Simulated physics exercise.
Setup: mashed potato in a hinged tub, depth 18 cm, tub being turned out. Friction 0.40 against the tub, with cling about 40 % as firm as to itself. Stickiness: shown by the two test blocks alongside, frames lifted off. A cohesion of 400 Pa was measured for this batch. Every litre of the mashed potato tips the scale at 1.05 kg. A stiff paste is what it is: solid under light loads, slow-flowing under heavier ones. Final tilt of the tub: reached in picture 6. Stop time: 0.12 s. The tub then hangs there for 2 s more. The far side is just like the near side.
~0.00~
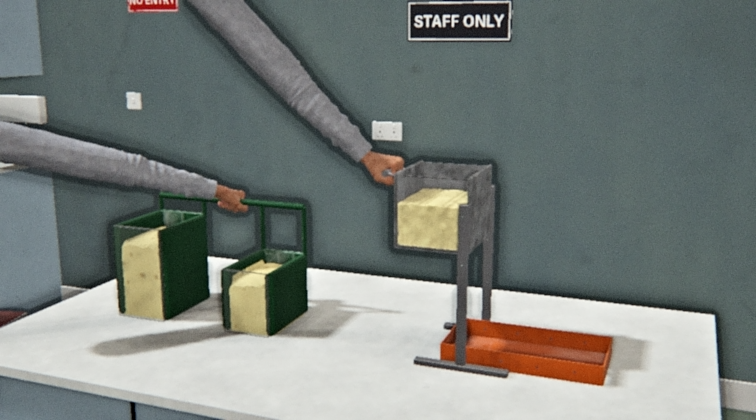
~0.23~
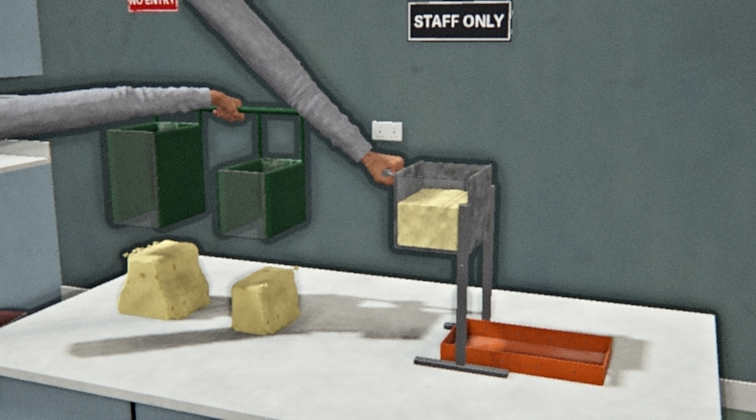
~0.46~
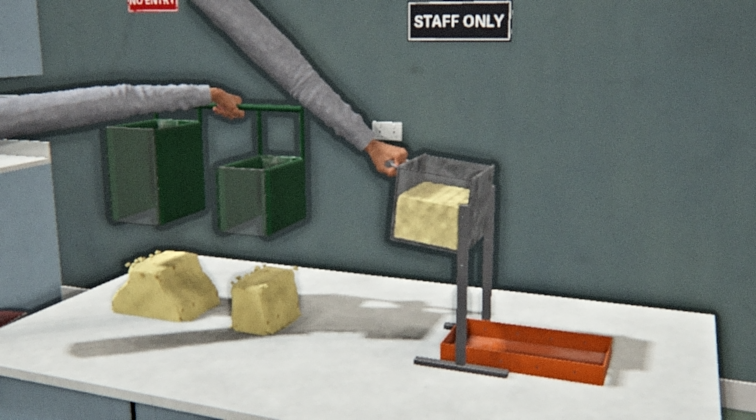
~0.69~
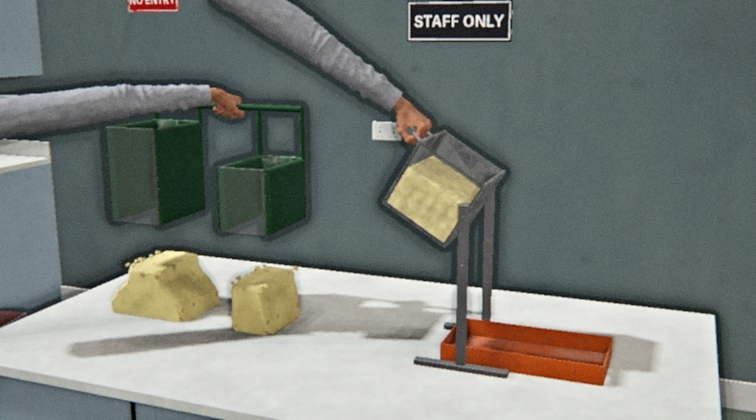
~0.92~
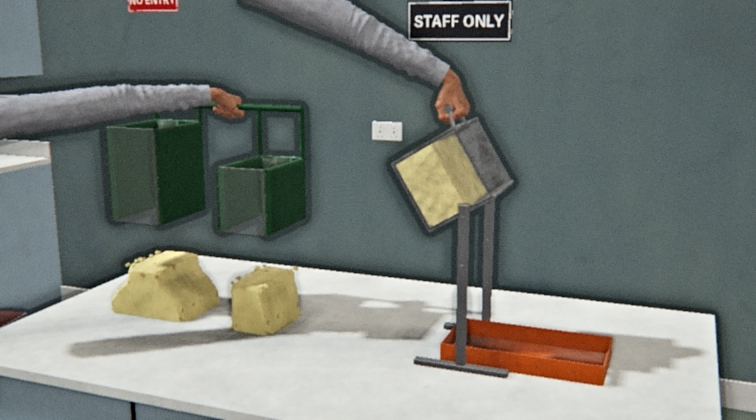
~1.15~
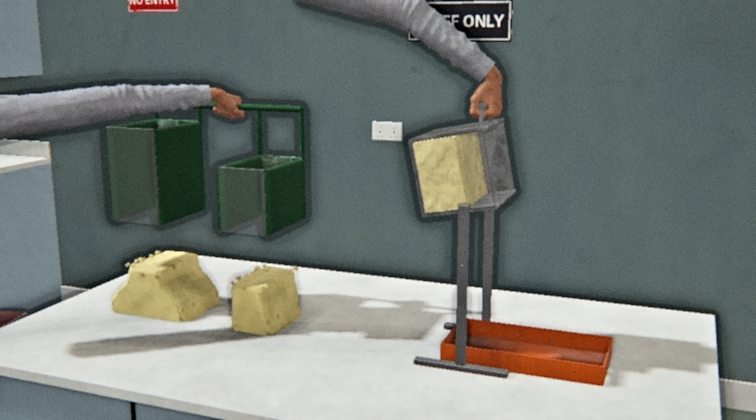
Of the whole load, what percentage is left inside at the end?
Close to 100 % is left inside.
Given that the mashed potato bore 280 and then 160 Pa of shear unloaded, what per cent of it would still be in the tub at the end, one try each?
The answers, in order, are 100 % and 85 %.
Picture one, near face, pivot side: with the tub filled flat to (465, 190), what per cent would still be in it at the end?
That works out near 100 %.
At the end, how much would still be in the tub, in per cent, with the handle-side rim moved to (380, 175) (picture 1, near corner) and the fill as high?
In that case close to 100 %.
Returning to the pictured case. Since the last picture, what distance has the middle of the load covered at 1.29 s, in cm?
Around 0 centimetres.
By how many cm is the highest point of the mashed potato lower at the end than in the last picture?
0 cm.
By 1.29 s, the tub is at 79 degrees and holds 100 %.
By 1.46 s, the tub is at 79 degrees and holds 100 %.
By 1.63 s, the tub is at 79 degrees and holds 100 %.
By 1.80 s, the tub is at 79 degrees and holds 100 %.
By 3.15 s, at the end, the tub is at 79 degrees and holds 100 %.
